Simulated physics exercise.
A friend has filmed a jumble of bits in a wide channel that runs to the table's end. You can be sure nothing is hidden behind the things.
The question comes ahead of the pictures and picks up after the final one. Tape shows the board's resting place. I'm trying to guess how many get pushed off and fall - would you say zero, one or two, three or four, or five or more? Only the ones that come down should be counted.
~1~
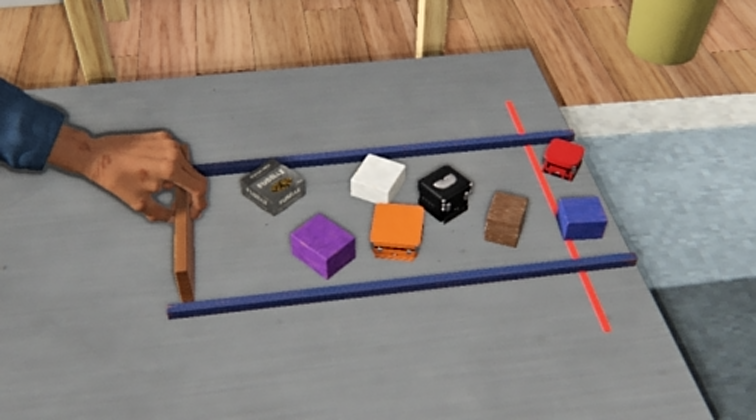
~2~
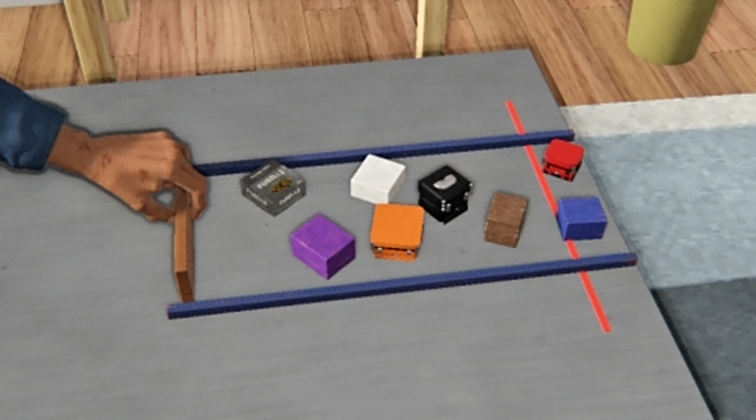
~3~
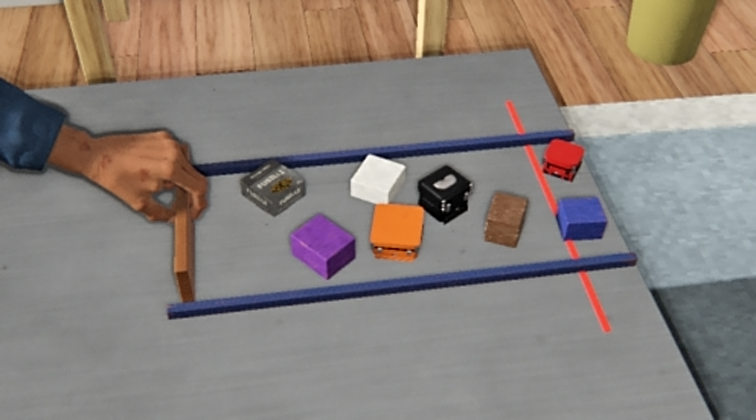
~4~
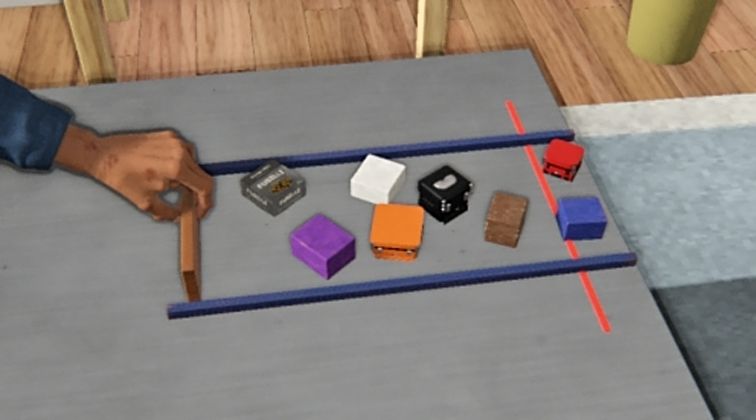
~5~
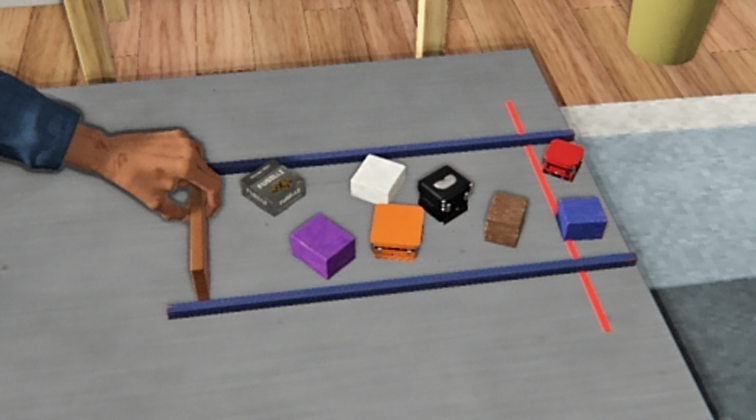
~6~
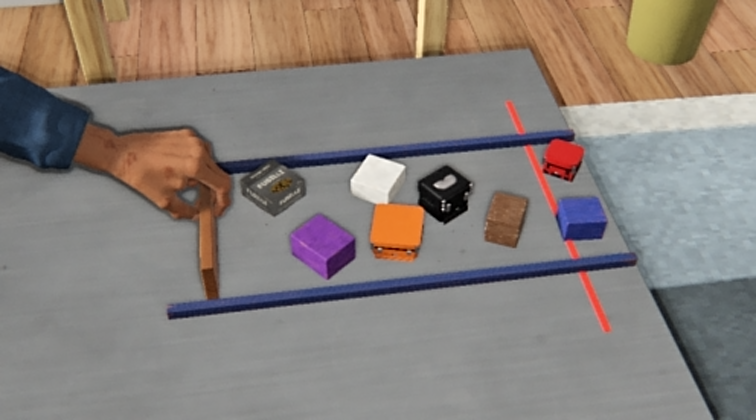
Off the edge: Upward of four.
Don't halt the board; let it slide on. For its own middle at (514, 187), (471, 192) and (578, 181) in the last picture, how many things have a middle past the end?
Place by place: 2, 0 and 7.
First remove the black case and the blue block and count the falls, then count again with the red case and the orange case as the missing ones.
Count of fallen: 4 / 3.
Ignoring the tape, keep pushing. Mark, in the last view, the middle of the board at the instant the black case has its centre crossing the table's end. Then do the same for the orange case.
The middle is at (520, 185) when it's the black case, and at (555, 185) when it's the orange case.
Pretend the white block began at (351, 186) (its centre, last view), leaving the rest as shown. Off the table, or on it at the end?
Result: It remains there.
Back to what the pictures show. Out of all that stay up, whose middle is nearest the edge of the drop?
Closest in the end is the orange case.
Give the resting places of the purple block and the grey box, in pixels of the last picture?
Roughly at (590, 229) and at (568, 165), in that order.
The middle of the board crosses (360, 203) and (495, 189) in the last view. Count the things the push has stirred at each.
5, then 8.
Soon after, none off yet; red case at rest near (563, 161); blue block at rest near (581, 219); brown block at rest near (506, 220).
At rest, the number that fall off is five or more; fallen, white block, black case, brown block, blue block and red case.
